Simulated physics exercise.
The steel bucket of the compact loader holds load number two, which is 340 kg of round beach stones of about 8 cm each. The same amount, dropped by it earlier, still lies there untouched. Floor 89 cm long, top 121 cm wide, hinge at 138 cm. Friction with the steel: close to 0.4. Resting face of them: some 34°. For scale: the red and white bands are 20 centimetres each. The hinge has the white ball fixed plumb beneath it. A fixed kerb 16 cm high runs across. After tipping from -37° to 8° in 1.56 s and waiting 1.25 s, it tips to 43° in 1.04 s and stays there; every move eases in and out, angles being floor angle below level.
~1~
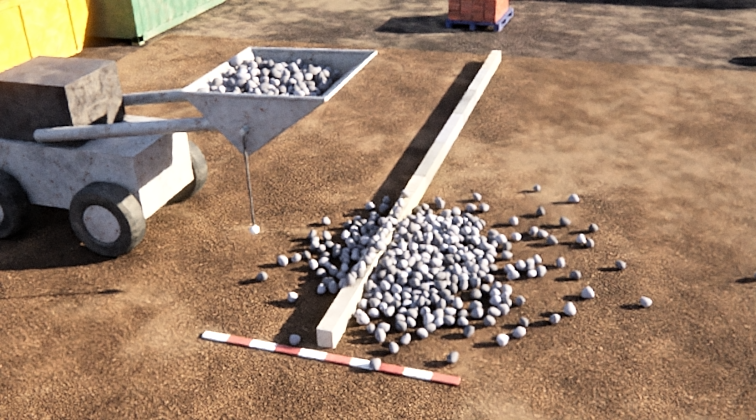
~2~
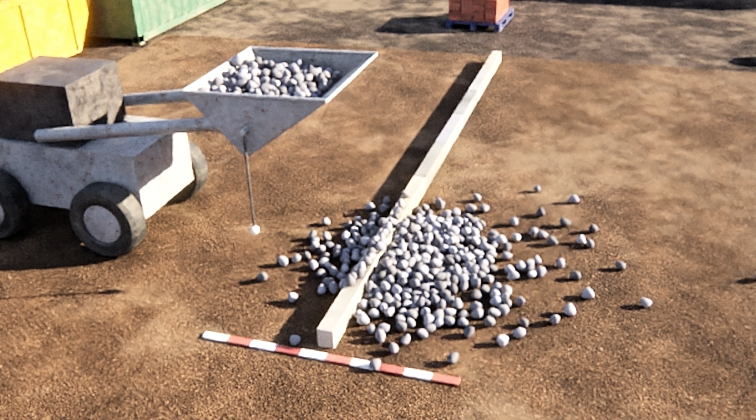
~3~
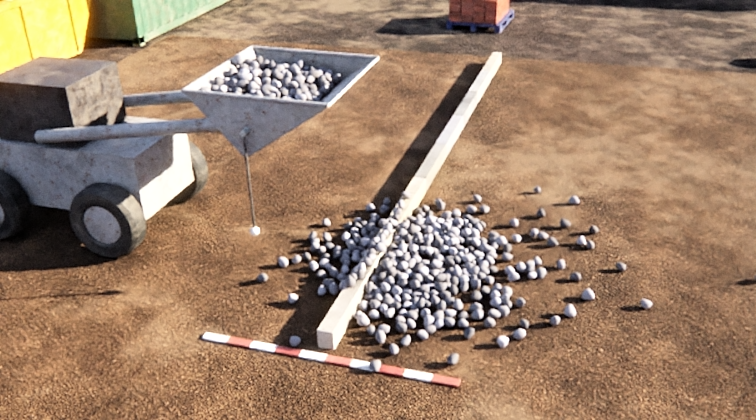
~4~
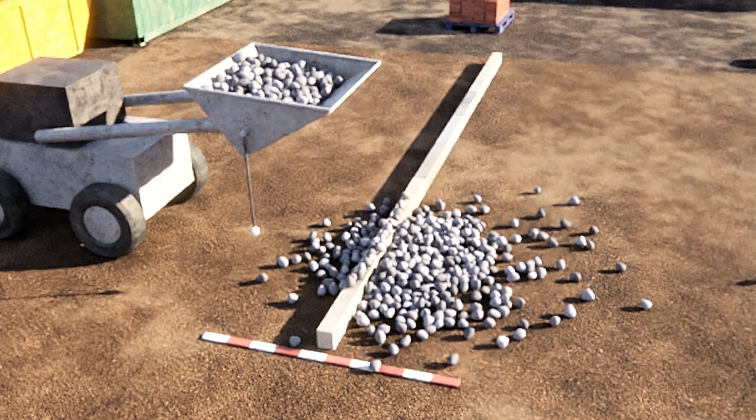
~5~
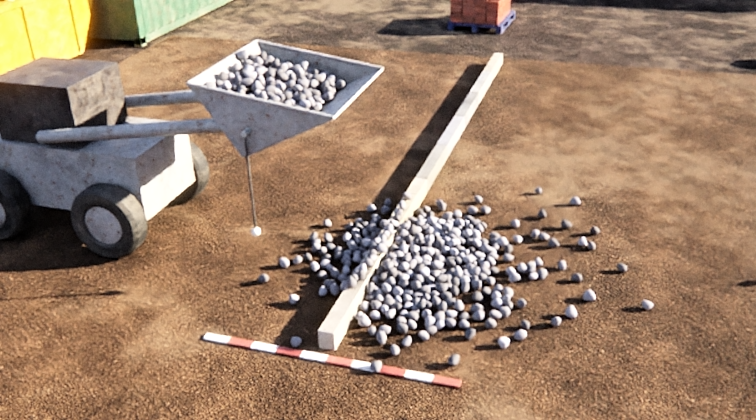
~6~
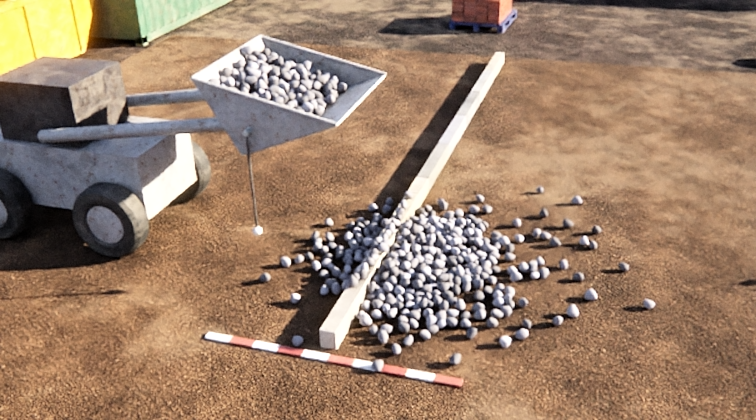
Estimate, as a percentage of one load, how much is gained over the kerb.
Some 47 per cent is added.
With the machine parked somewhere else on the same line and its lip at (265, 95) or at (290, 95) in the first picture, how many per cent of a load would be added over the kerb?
Around 0 and 10 percent respectively.
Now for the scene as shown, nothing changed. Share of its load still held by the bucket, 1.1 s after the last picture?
Close to 100 per cent of the load.
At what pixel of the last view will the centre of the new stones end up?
Roughly at (383, 247) in the last picture.
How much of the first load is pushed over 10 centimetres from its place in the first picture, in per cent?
Close to 10 in a hundred of them.
Then, 0.6 s after the last picture the floor is at 1°; in per cent of one load, 100 in the bucket, 19 on this side of the kerb, 80 over the kerb; the foremost stones are at (620, 275).
Then, 1.1 s after the last picture the floor is at 8°; in per cent of one load, 100 in the bucket, 20 on this side of the kerb, 80 over the kerb; the foremost stones are at (620, 275).
Then, 3.7 s after the last picture the floor is at 43°; in per cent of one load, 0 in the bucket, 74 on this side of the kerb, 126 over the kerb; the foremost stones are at (620, 275).
Then, 6.4 s after the last picture the floor is at 43°; in per cent of one load, 0 in the bucket, 72 on this side of the kerb, 127 over the kerb; the foremost stones are at (620, 275). Net gain over the kerb, 47.
